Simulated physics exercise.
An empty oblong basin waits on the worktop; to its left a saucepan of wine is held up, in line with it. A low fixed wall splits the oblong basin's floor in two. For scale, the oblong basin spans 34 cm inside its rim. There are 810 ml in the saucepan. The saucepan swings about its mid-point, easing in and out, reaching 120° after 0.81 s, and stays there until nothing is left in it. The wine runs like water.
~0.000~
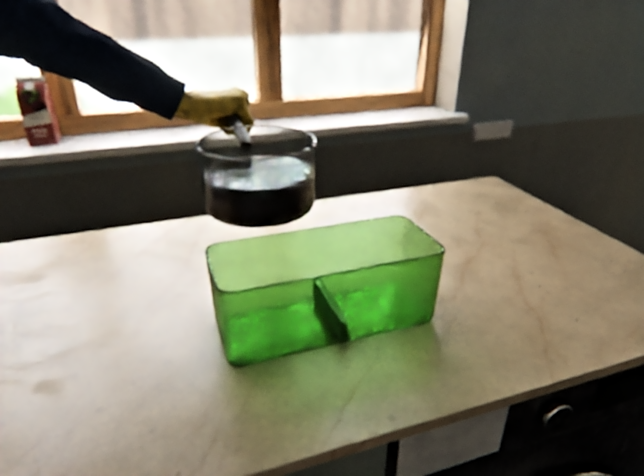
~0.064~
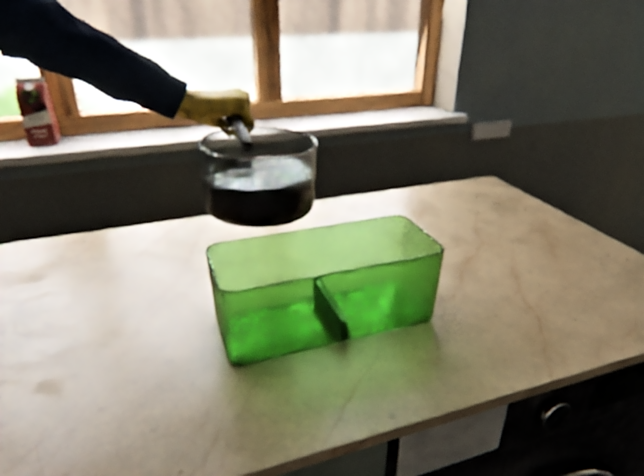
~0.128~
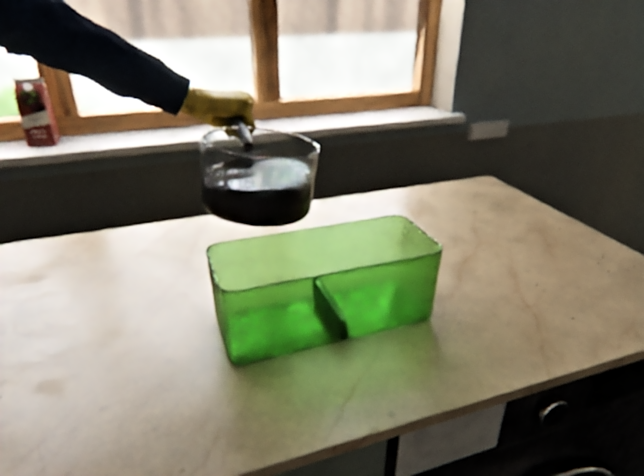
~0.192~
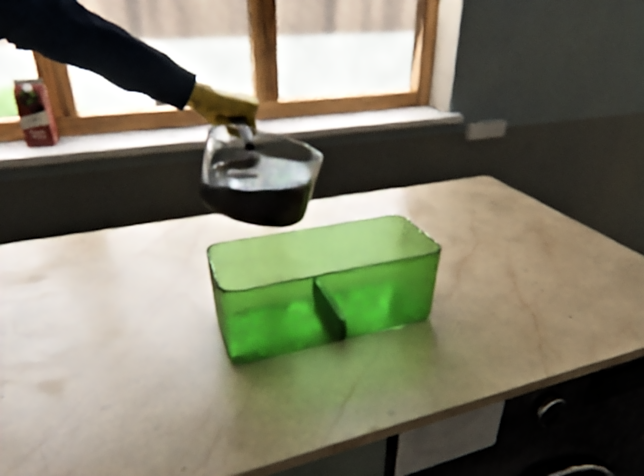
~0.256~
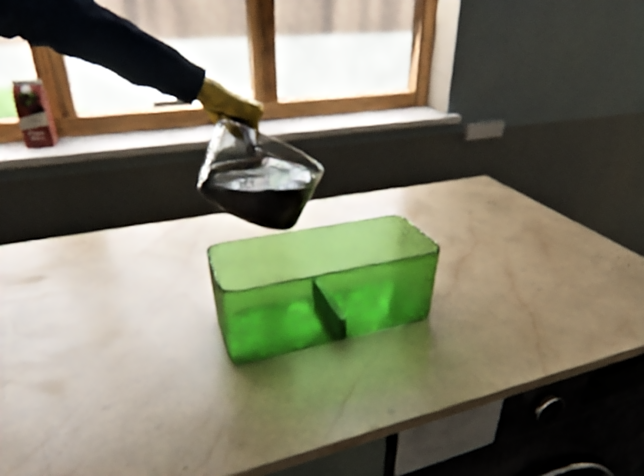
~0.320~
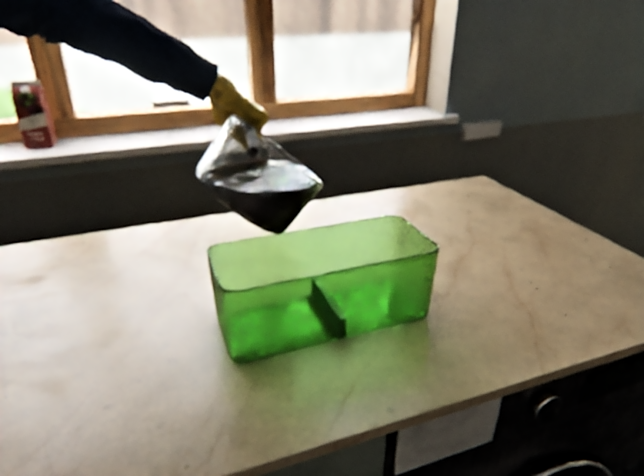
A gloved hand tilting a clear saucepan of dark liquid steadily to the right above a green oblong basin on a worktop.
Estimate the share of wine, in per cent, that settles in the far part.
About 55 per cent.
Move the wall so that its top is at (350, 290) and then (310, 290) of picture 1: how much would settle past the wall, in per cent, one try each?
First 25, then 80 per cent.
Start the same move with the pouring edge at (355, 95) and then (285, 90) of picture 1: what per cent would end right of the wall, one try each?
First 80, then 40 per cent.
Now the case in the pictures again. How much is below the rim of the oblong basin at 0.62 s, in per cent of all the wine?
Near 38 in a hundred.
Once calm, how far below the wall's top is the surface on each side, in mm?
Left about 22 mm, right about 16 mm.
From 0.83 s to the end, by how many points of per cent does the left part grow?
Near 12 in a hundred.
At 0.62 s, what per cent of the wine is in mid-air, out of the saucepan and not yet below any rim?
About 32 per cent.
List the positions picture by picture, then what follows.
In the first picture, tilt 0°; pouring edge (312, 137); surface from (203, 177) to (309, 165); the oblong basin's rim runs from (211, 269) to (425, 233); the wall's top is at (329, 298).
In the second picture, tilt 2°; pouring edge (313, 139); surface from (204, 178) to (309, 166).
In the third picture, tilt 7°; pouring edge (315, 145); surface from (204, 178) to (309, 167).
In the fourth picture, tilt 16°; pouring edge (318, 154); surface from (202, 178) to (310, 168).
In the fifth picture, tilt 27°; pouring edge (319, 166); surface from (200, 177) to (312, 170).
In the sixth picture, tilt 41°; pouring edge (317, 180); surface from (200, 175) to (316, 173).
After 0.62 s the tilt is 104° and 29 per cent is still to pour, 3 is left of the wall and 36 right of it.
After 0.83 s the tilt is 120° and 3 per cent is still to pour, 33 is left of the wall and 59 right of it.
After 1.06 s the tilt is 120° and 0 per cent is still to pour, 43 is left of the wall and 56 right of it.
After 1.31 s the tilt is 120° and 0 per cent is still to pour, 44 is left of the wall and 55 right of it.
In the end 44 per cent lies left of the wall, 55 right of it and 1 outside.
